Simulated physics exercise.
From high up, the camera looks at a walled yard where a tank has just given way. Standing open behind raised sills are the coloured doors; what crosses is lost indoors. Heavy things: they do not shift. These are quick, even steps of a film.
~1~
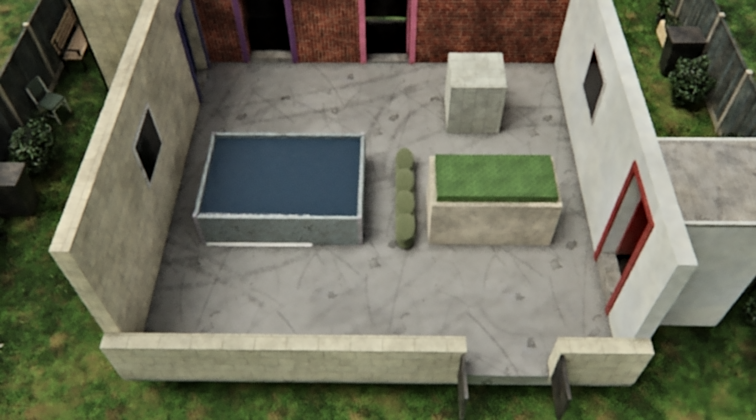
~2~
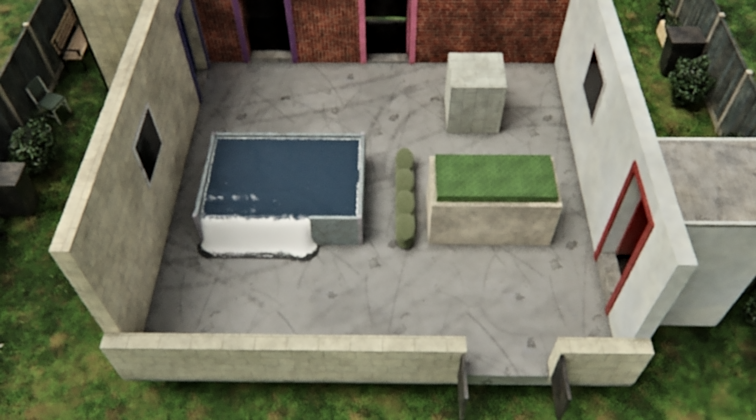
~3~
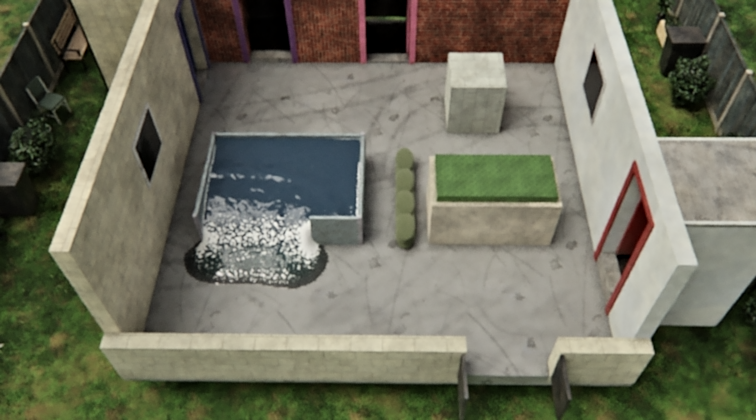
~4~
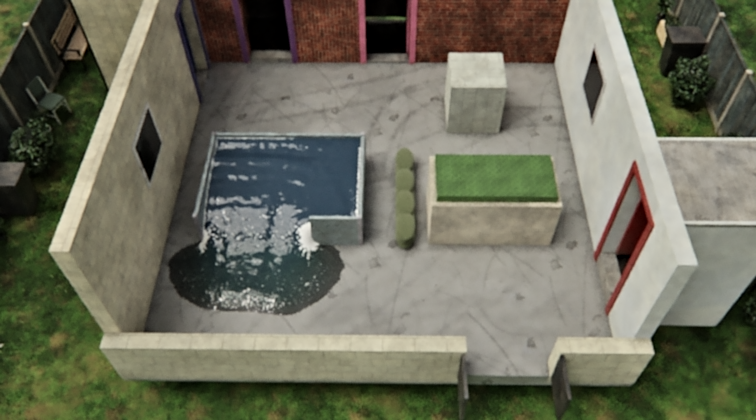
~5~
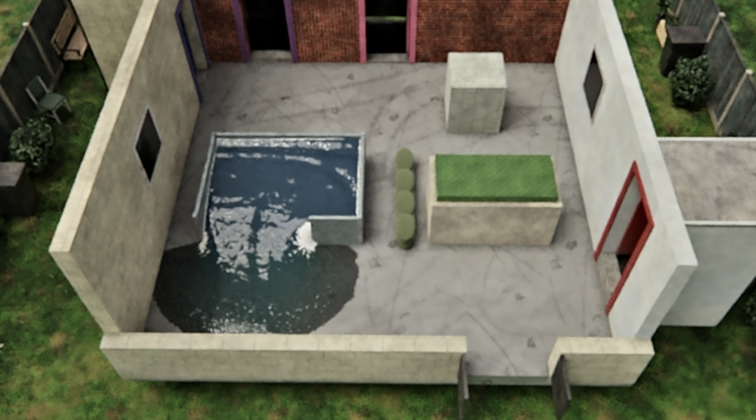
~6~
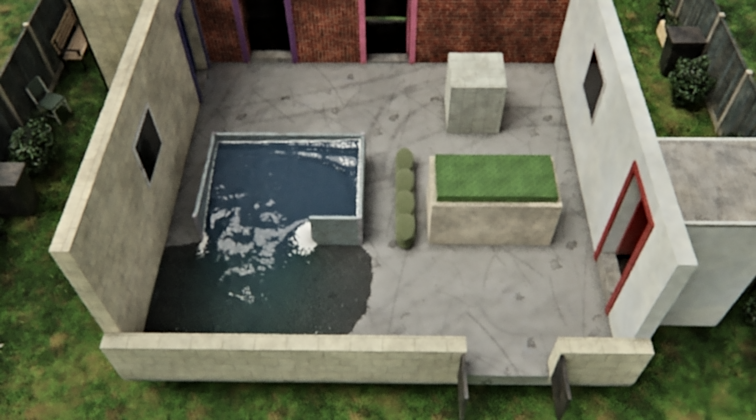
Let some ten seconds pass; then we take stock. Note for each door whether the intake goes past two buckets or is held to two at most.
Red door: Held to two at most; purple door: Held to two at most; blue door: Past two; pink door: Held to two at most.
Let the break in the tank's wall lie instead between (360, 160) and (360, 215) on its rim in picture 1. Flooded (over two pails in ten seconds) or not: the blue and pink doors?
In brief, the blue goes past the mark; the pink goes past the mark.
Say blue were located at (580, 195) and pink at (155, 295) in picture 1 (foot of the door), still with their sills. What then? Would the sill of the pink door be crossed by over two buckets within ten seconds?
Note: Pink beats the limit.
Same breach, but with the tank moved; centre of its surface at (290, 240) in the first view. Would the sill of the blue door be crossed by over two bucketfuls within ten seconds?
Result, blue door: Ends up above.
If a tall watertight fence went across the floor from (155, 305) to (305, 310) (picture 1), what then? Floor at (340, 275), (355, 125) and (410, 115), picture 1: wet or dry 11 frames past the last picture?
Results in sequence: Swamped / bone-dry / bone-dry.
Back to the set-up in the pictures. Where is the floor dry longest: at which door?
I'd go with the door marked pink.
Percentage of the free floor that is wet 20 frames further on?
Estimated share: About 45 %.
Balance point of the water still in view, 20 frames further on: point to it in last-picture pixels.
That puts it at around (291, 266).
A moment on, water covers 15 % of the floor; the red door not reached, the purple door not reached, the blue door not reached, the pink door not reached.
Next, water covers 20 % of the floor; the red door not reached, the purple door not reached, the blue door not reached, the pink door not reached.
Then, water covers 45 % of the floor; the red door wet at the sill, nothing in, the purple door not reached, the blue door not reached, the pink door not reached.
Later, water covers 70 % of the floor; the red door wet at the sill, nothing in, the purple door under two buckets in, the blue door under two buckets in, the pink door not reached.
In the end, water covers 95 % of the floor; the red door wet at the sill, nothing in, the purple door under two buckets in, the blue door over two buckets in, the pink door wet at the sill, nothing in.
